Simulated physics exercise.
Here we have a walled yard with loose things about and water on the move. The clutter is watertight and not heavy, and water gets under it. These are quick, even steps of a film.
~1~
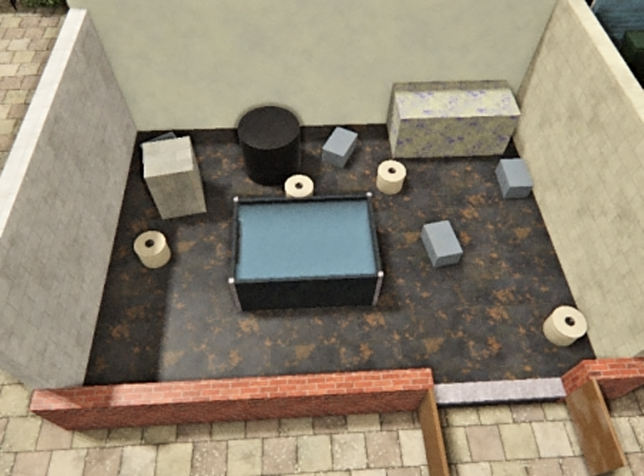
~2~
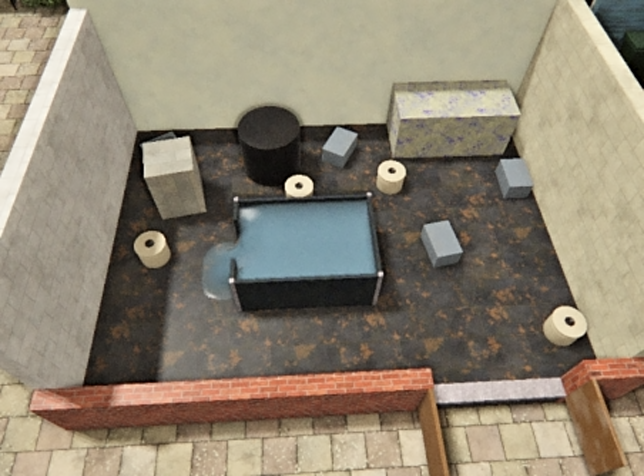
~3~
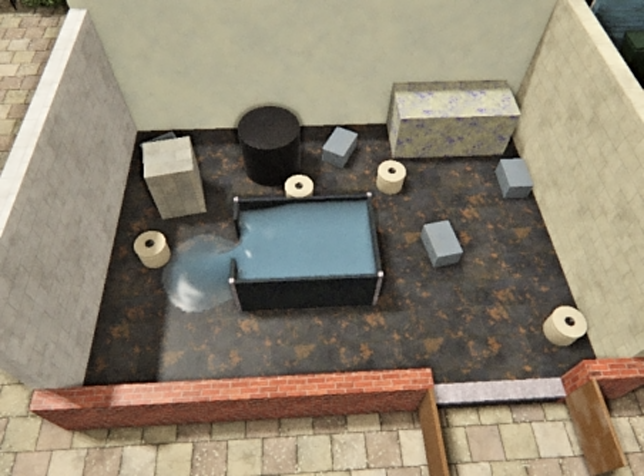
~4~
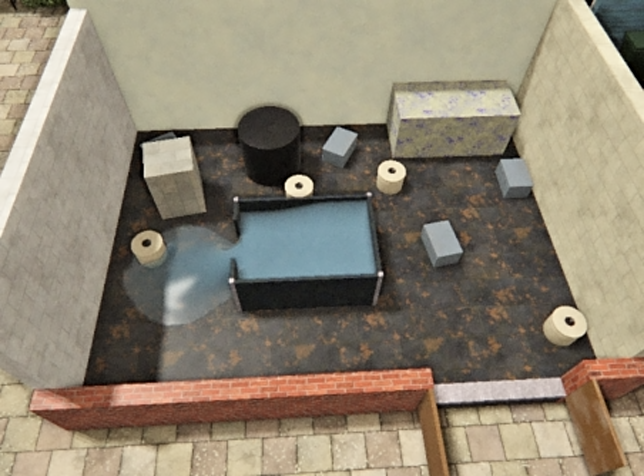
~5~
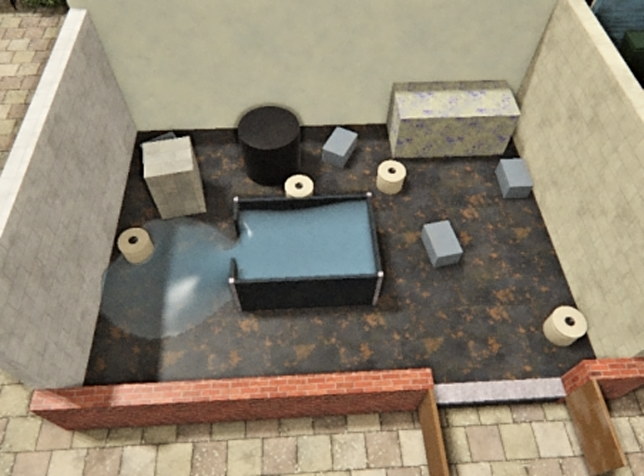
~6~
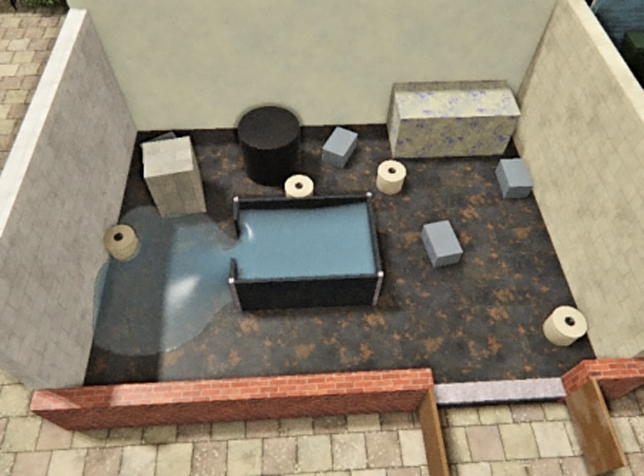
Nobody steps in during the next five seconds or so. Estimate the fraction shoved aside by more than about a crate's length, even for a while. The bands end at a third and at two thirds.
That comes to under a third.
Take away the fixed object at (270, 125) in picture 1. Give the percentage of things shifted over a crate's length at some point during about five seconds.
Close to 40 %.
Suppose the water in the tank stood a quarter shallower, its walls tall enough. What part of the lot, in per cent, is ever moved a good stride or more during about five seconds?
Near 20 in a hundred.
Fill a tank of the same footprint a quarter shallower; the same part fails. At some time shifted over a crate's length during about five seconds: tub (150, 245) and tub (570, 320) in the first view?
As listed: That far or more, less than that.
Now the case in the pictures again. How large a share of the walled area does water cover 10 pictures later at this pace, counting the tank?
About 35 per cent.
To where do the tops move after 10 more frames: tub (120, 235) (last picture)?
Near (141, 168).
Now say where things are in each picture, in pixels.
The first frame shows a tub at (150, 244) rests on the ground; a tub at (299, 186), on the bottom; 0 of 8 have shifted.
The second frame shows a tub at (150, 244), on the bottom; a tub at (299, 186) rests on the ground; 0 of 8 have shifted.
The third frame shows a tub at (150, 244) rests on the ground; a tub at (299, 186) rests on the ground; 0 of 8 have shifted.
The fourth frame shows a tub at (147, 243), on the bottom, close to its start; a tub at (299, 186), on the bottom; 0 of 8 have shifted.
The fifth frame shows a tub at (133, 240) rests on the ground, close to its start; a tub at (299, 186) rests on the ground; 1 of 8 have shifted.
The sixth frame shows a tub at (119, 237), on the bottom, a stride from its start; a tub at (299, 186) rests on the ground; 1 of 8 have shifted.
A moment on, 1 of 8 are well off their spots; 1 afloat.
Next, 2 of 8 are well off their spots; 0 afloat.
Later, 2 of 8 are well off their spots; 2 afloat.
In the end, 2 of 8 are well off their spots, and 2 have been at some point; 1 afloat.
